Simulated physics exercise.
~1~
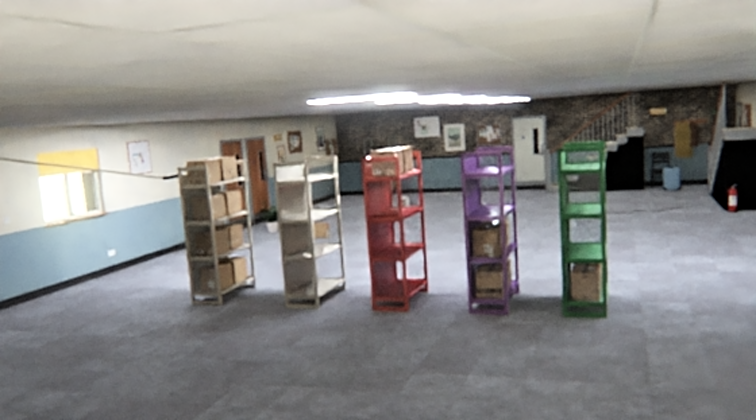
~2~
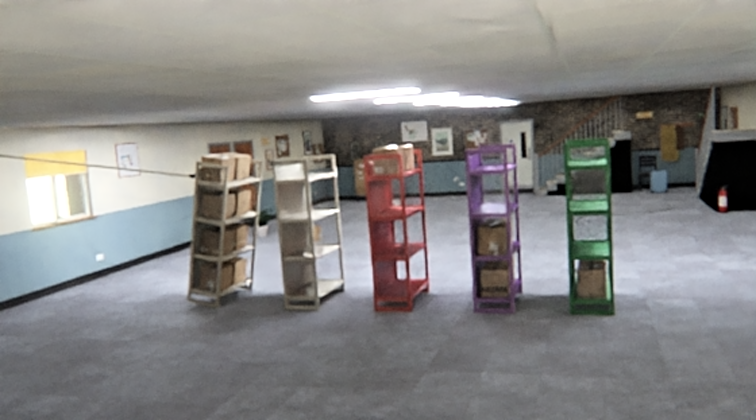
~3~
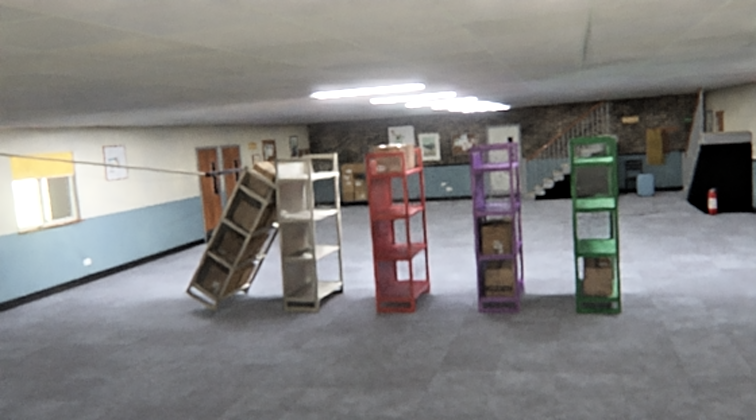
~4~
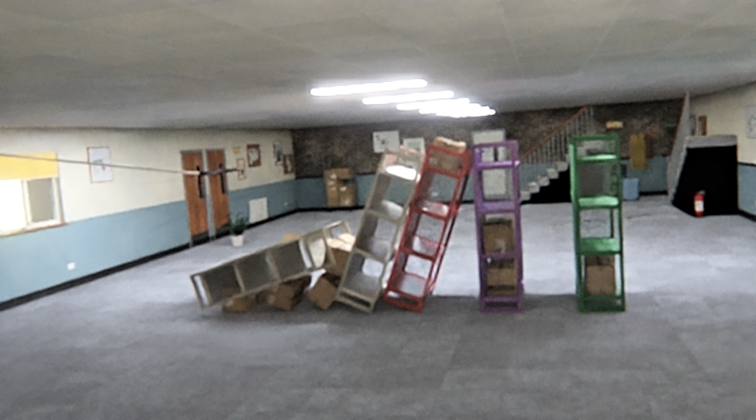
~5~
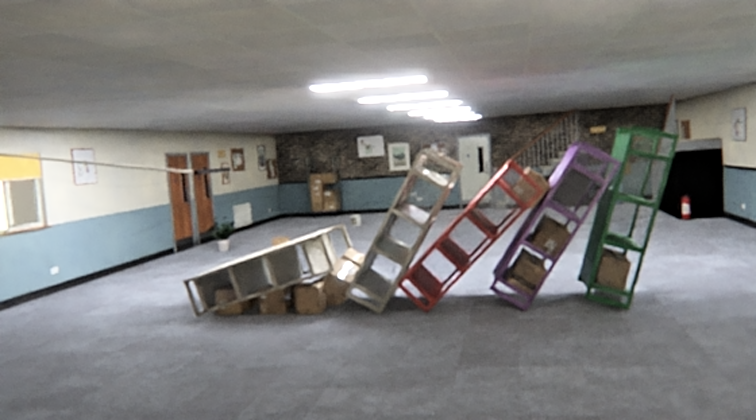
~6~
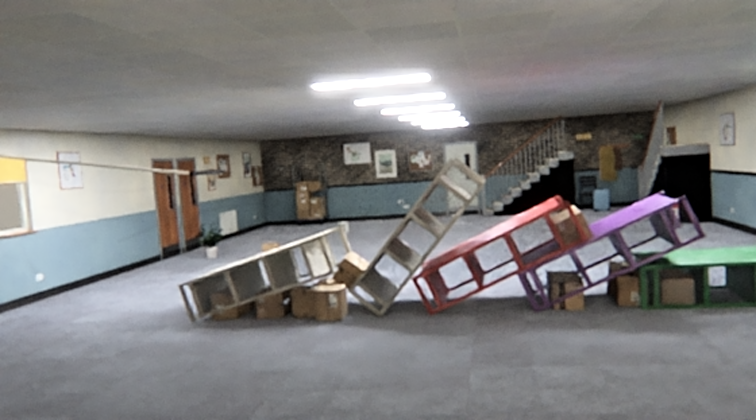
Five shelving racks toppling rightward one after another as a pole pushes the first, spilling cartons, the green one ending flat.
